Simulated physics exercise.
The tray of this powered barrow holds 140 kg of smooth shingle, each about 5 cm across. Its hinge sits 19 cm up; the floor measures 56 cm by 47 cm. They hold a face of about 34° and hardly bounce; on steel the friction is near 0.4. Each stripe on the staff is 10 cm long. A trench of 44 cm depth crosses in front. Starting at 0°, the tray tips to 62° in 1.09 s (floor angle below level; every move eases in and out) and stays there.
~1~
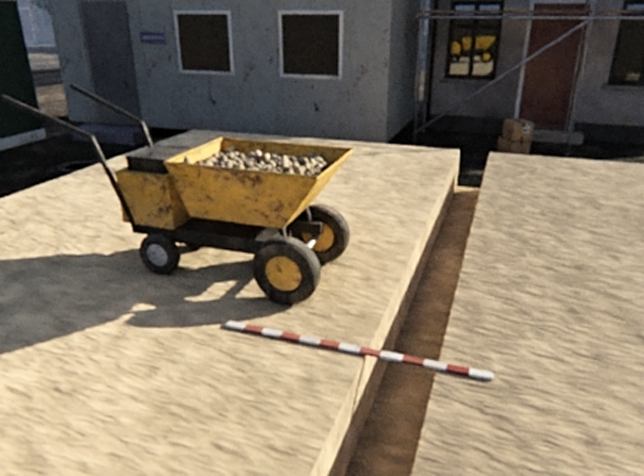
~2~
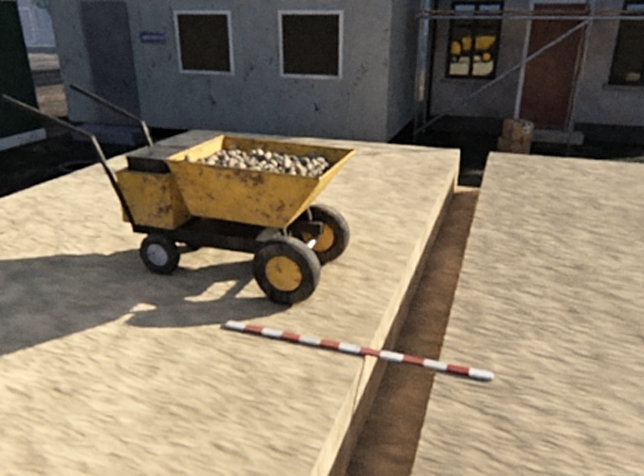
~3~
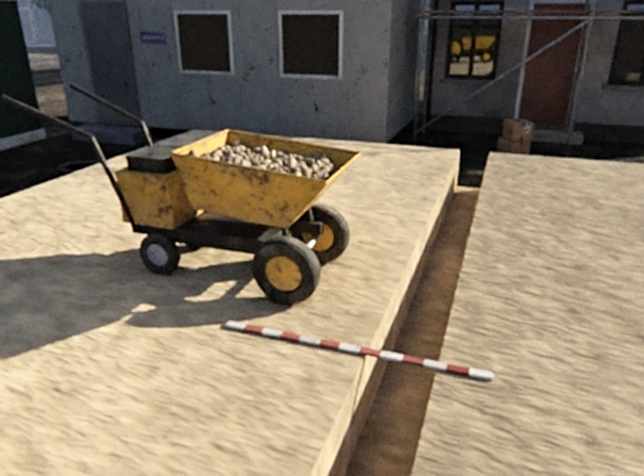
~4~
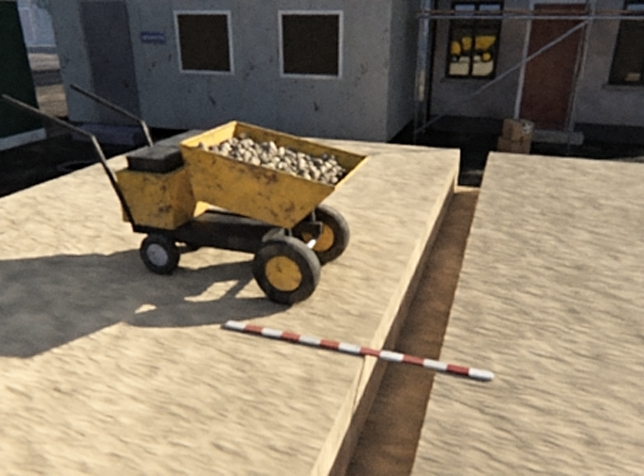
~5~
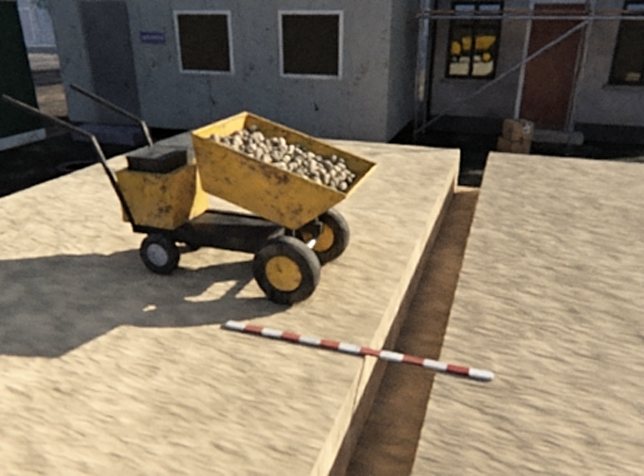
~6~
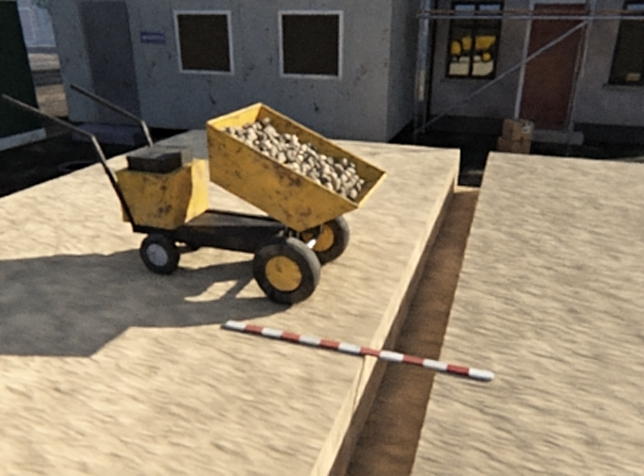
The clip opens on a yellow powered barrow loaded with smooth shingle, standing on pale ground left of a narrow trench, with a red-and-white staff lying in front. The tray begins tilting slowly, then more noticeably, its rear rising and its front lip lowering toward the right while the wheels stay put.
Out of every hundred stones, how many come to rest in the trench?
About 70 per cent.
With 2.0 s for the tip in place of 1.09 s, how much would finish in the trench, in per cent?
In that case some 80 per cent.
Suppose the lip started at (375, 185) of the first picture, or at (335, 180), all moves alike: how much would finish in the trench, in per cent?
First some 15, then 50 per cent.
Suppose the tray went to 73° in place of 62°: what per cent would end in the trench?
It would be near 75 per cent.
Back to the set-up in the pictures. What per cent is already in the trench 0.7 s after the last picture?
About 20 per cent by then.
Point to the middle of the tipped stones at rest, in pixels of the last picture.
Near (428, 351).
Then, 0.4 s after the last picture the floor is at 52°, 100 % in the tray; the foremost stones are at (386, 231).
Then, 0.7 s after the last picture the floor is at 62°, 75 % in the tray, 22 % in the trench, 3 % past the trench; the foremost stones are at (470, 304).
Then, 1.1 s after the last picture the floor is at 62°, 42 % in the tray, 39 % in the trench, 20 % past the trench; the foremost stones are at (553, 316).
Then, 3.0 s after the last picture the floor is at 62°, 9 % in the tray, 70 % in the trench, 21 % past the trench; the foremost stones are past the picture's edge.
